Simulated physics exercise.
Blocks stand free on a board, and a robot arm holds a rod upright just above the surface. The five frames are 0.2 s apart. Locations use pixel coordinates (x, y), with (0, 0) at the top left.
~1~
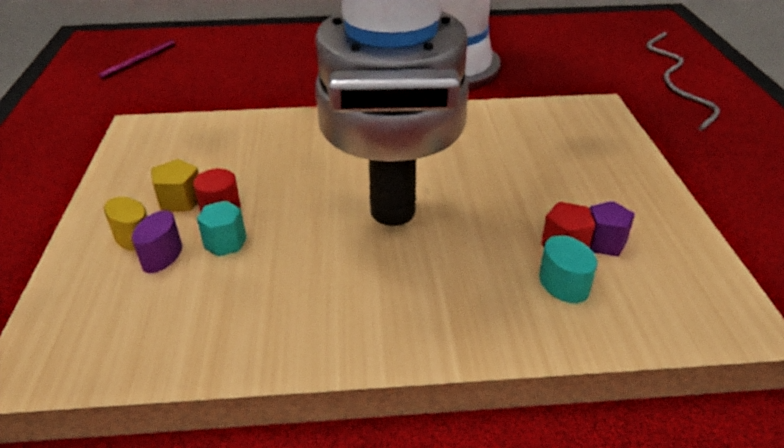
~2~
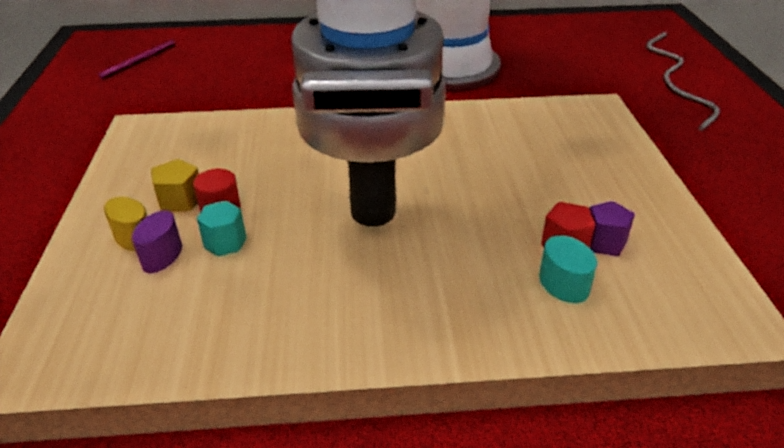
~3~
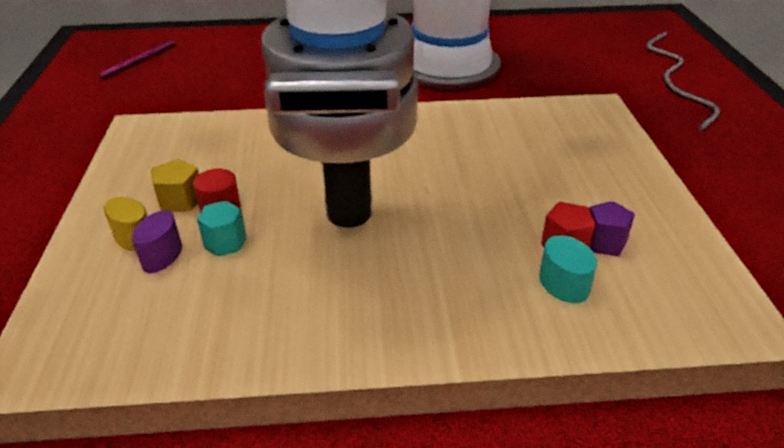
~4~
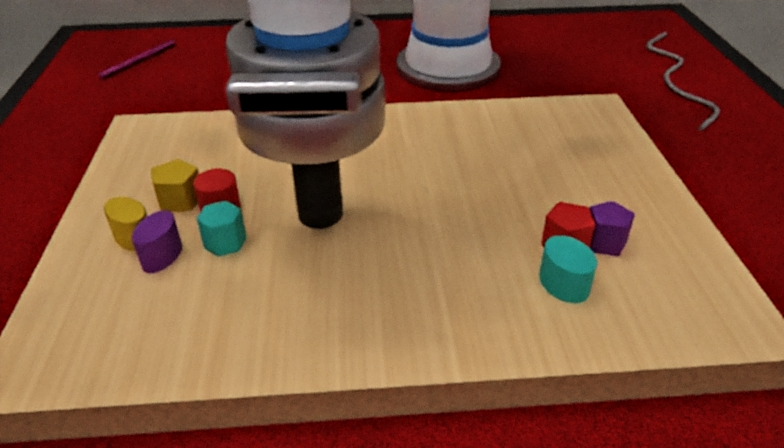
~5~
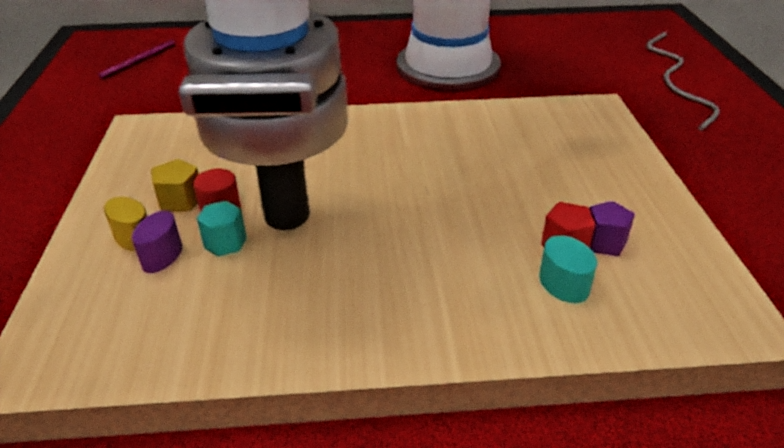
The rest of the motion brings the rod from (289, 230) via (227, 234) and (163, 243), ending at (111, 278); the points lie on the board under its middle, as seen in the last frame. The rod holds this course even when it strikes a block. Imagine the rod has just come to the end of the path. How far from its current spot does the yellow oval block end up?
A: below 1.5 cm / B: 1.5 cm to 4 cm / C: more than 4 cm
Correct choice: B.
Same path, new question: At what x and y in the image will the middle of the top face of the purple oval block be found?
It is at (22, 302).
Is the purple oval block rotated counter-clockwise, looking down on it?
I believe so.
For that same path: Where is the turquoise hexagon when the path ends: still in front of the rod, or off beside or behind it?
In front, still.
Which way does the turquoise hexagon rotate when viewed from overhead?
The block turns counter-clockwise.
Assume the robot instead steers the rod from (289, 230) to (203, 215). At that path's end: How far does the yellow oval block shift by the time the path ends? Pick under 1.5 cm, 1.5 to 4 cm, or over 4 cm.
Shift: Under 1.5 cm.
On the path given first. One third of the way, rod at (224, 222); yellow oval block at (120, 209), turned 15° clockwise; purple oval block at (135, 233); turquoise hexagon at (178, 223), turned 30° anticlockwise.
Two thirds of the way, rod at (159, 231); yellow oval block at (111, 209), turned 40° clockwise; purple oval block at (83, 260), turned 50° anticlockwise; turquoise hexagon at (115, 237), turned 55° anticlockwise.
At the end, rod at (106, 265); yellow oval block at (103, 210), turned 65° clockwise; purple oval block at (22, 302), turned 60° anticlockwise; red circle still; turquoise hexagon at (56, 274), turned 60° anticlockwise.
